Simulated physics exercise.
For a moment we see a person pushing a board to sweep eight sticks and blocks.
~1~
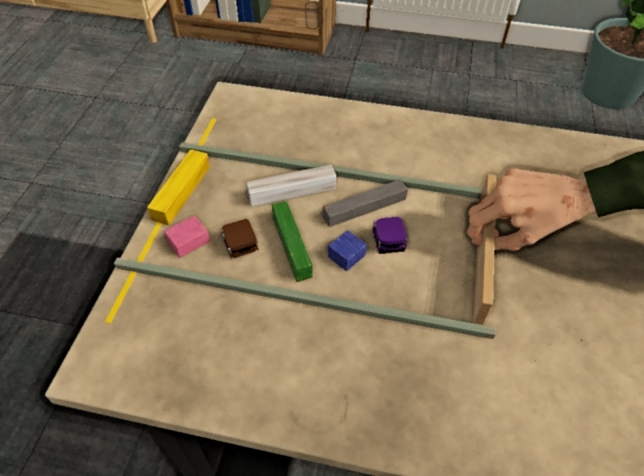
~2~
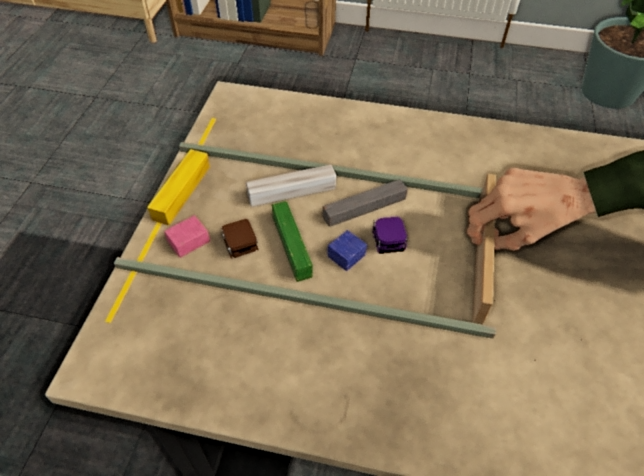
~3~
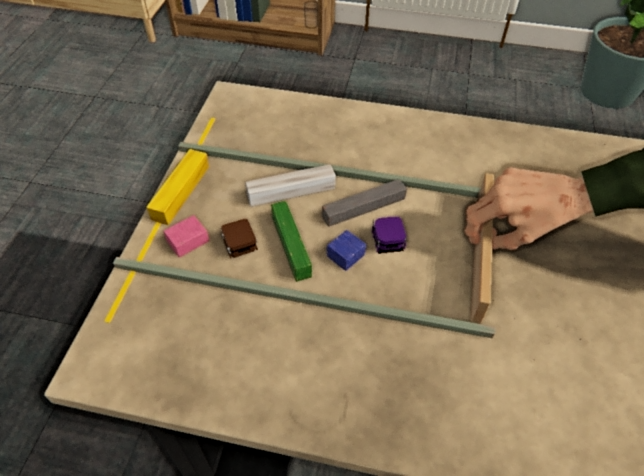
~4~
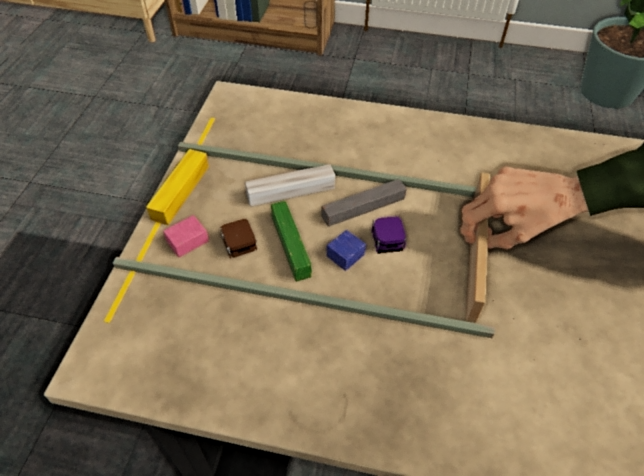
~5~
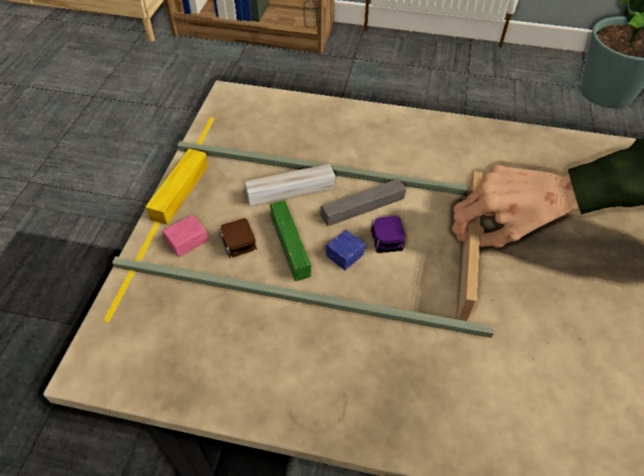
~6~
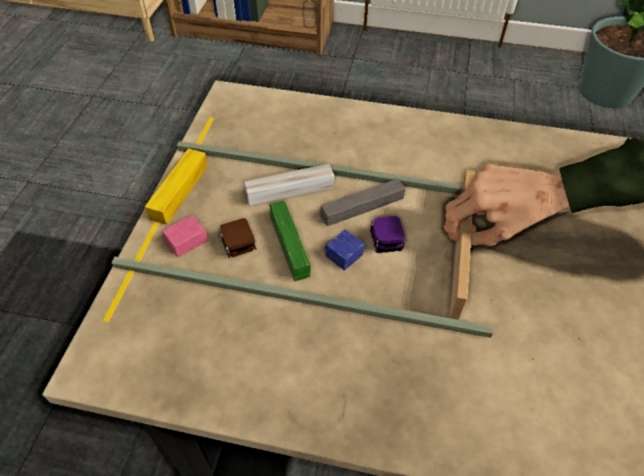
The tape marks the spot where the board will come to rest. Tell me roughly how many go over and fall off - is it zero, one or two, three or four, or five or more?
The pieces lost over the edge are more than four.
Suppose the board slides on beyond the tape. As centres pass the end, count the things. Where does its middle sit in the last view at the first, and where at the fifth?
At (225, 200) for the first, at (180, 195) for the fifth.
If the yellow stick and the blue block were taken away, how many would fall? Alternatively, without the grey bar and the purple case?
The counts: 5 and 5.
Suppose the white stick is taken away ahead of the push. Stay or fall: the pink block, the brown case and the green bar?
So the pink block goes down, the brown case goes down and the green bar goes down.
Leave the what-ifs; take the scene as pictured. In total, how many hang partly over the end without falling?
The count is 2.
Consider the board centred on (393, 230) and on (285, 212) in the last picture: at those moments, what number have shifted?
Tally: First 2; then 7.
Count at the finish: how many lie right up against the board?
Counting them up gives 2.
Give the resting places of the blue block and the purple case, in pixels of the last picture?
They come to rest around (144, 215) and (154, 195).
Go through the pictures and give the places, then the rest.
The first frame shows yellow stick (180, 186); pink block (187, 236); brown case (240, 240); board (485, 246); tape (169, 205).
The second frame shows pink block (187, 236); purple case (390, 236).
The third frame shows brown case (240, 239); white stick (291, 185).
The fourth frame shows yellow stick (179, 186); blue block (346, 250).
The fifth frame shows pink block (186, 235); green bar (290, 239).
The sixth frame shows yellow stick (178, 186); pink block (185, 235); brown case (238, 239); board (462, 241); tape (167, 204).
Early on, none off yet; yellow stick at rest near (178, 186); pink block at rest near (185, 235); brown case at rest near (238, 239).
A while later, none off yet; yellow stick at rest near (178, 186); pink block travelled a little near (174, 237); brown case travelled about its own width near (211, 243).
Further along, none off yet; yellow stick leaning a little near (150, 175); pink block on its side near (108, 262); brown case travelled well along near (140, 243).
Finally, the number that fall off is five or more; lost, grey bar, green bar, white stick, brown case, pink block and yellow stick.
